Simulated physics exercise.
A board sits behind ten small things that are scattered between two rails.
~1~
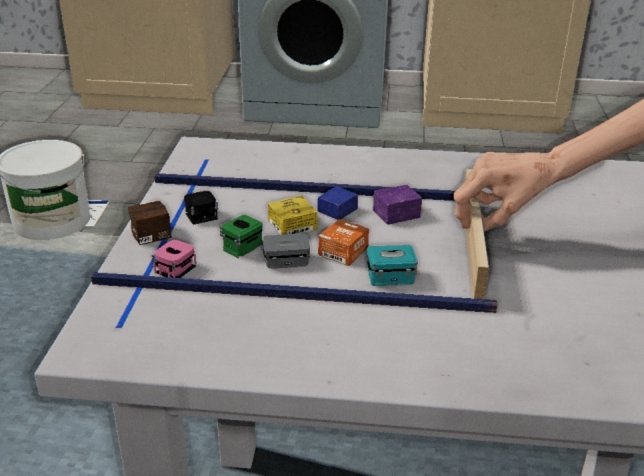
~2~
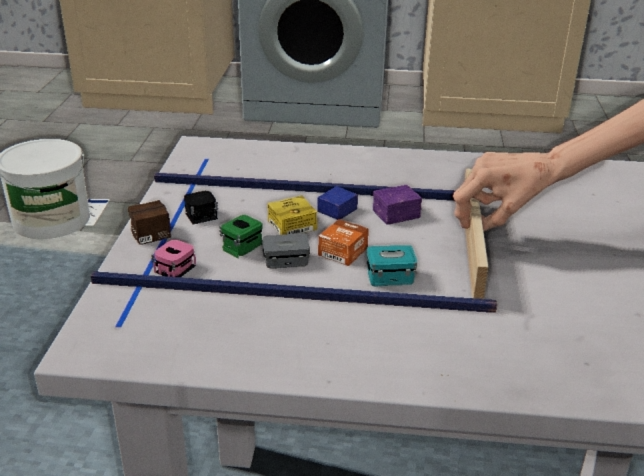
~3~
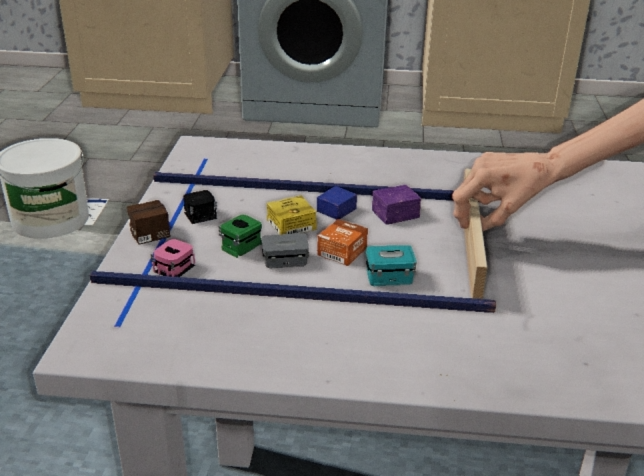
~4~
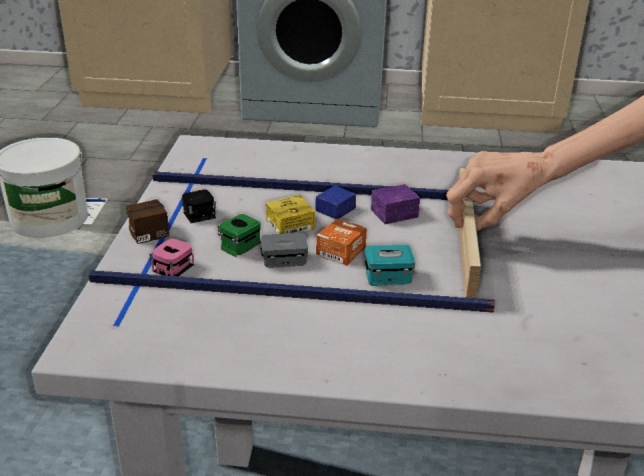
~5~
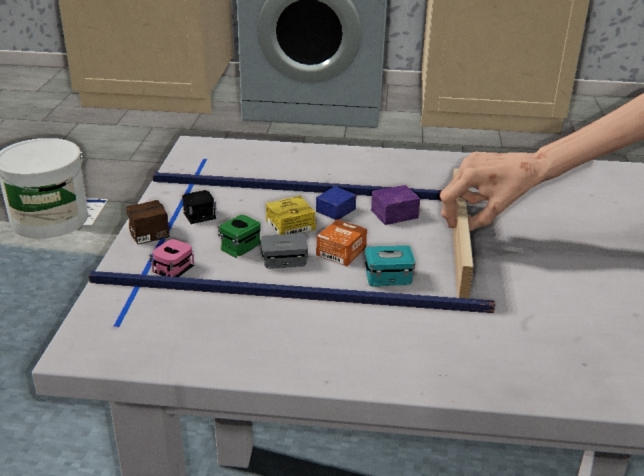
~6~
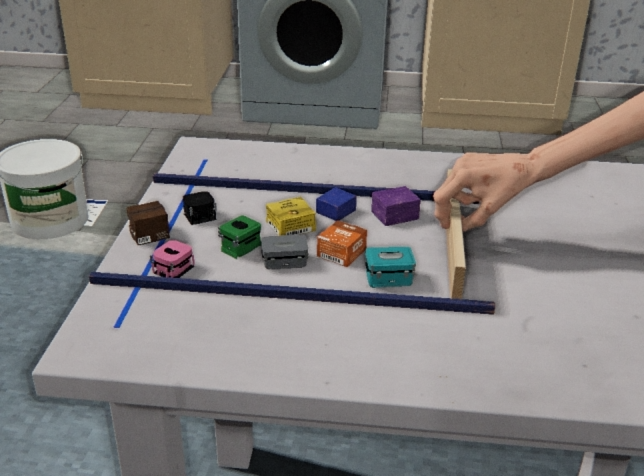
On a gray table, a hand slides a board slightly left behind small colorful boxes.
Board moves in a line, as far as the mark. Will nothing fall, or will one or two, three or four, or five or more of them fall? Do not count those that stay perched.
Five or more fall.
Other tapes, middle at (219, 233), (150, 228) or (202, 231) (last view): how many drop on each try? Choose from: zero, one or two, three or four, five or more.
Place by place: None at all, then at least five, then either one or two.
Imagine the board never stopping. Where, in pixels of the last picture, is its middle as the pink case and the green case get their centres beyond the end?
Approx. (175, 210) / approx. (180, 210) for the other.
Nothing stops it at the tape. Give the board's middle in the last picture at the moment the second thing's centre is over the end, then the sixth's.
At (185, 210) for the second, at (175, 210) for the sixth.
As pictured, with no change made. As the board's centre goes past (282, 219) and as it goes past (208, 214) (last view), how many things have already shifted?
I get 7 at the one place and 10 at the other.
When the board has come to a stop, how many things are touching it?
Tally at the end: 4.
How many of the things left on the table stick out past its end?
So the number is 0.
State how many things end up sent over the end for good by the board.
The number that fall is 6.
Soon after, none off yet; brown box at rest near (148, 223); pink case at rest near (173, 261); black case at rest near (199, 208).
After that, none off yet; brown box at rest near (148, 223); pink case at rest near (171, 262); black case moving near (191, 206).
In the end, the number that fall off is five or more; gone, blue block, grey case, green case, black case, pink case and brown box.
